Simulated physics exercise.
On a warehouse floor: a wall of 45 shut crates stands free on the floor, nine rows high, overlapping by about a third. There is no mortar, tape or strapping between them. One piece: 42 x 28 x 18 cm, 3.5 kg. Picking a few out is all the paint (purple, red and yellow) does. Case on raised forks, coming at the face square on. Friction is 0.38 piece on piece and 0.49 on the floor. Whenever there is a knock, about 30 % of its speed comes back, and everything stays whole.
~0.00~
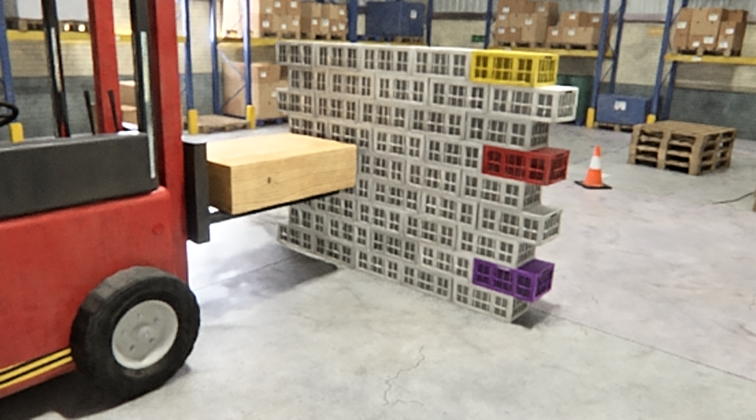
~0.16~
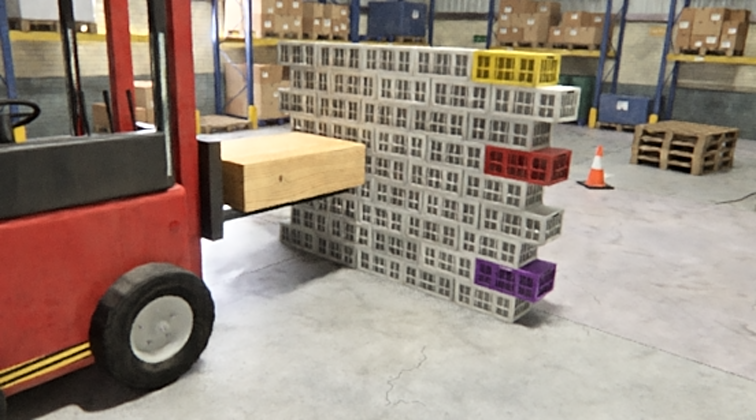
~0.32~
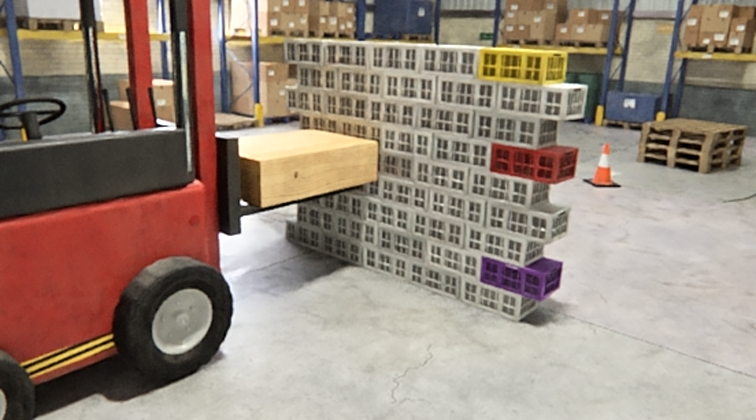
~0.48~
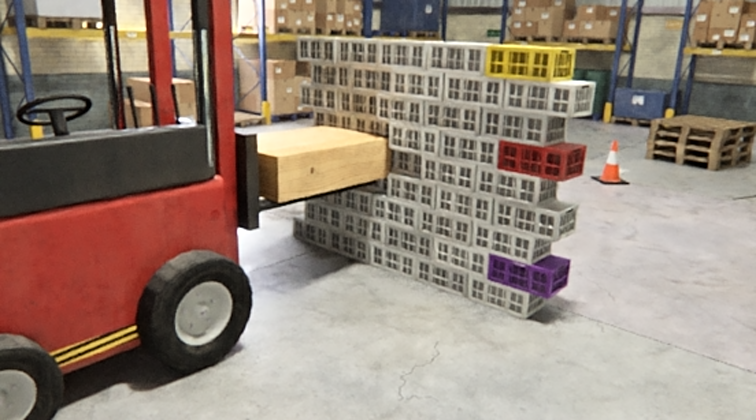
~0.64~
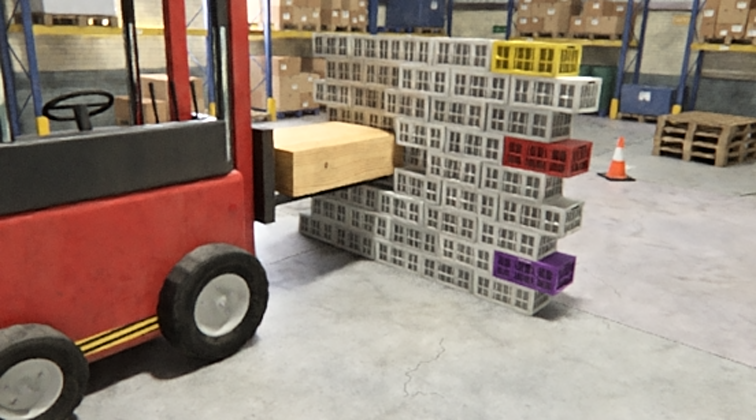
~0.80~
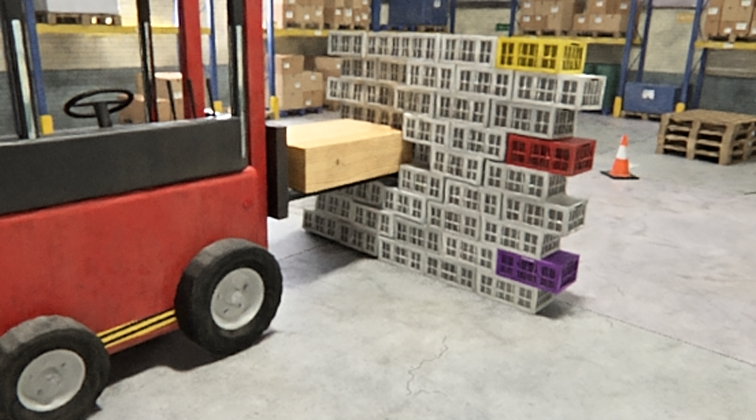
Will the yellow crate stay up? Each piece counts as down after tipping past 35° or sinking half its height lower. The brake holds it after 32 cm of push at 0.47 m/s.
No.
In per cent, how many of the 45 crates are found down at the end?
Near 55 per cent.
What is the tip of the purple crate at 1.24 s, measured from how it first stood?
Measured against how it began, the tilt is near 0 degrees.
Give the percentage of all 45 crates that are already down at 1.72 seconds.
55 per cent at that moment.
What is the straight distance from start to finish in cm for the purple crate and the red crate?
Purple ends up some 0 cm away; red ends up some 0 cm away.
After 1.24 s, 12 of the 45 crates down; yellow crate 14° from how it stood.
After 1.72 s, 24 of the 45 crates down; yellow crate 54° from how it stood, 30 cm lower.
In the end (4.0 s), 24 of the 45 crates down; yellow crate upside down; red crate unmoved; purple crate unmoved. From the last view, middles, yellow crate near (699, 295), red crate near (550, 152).
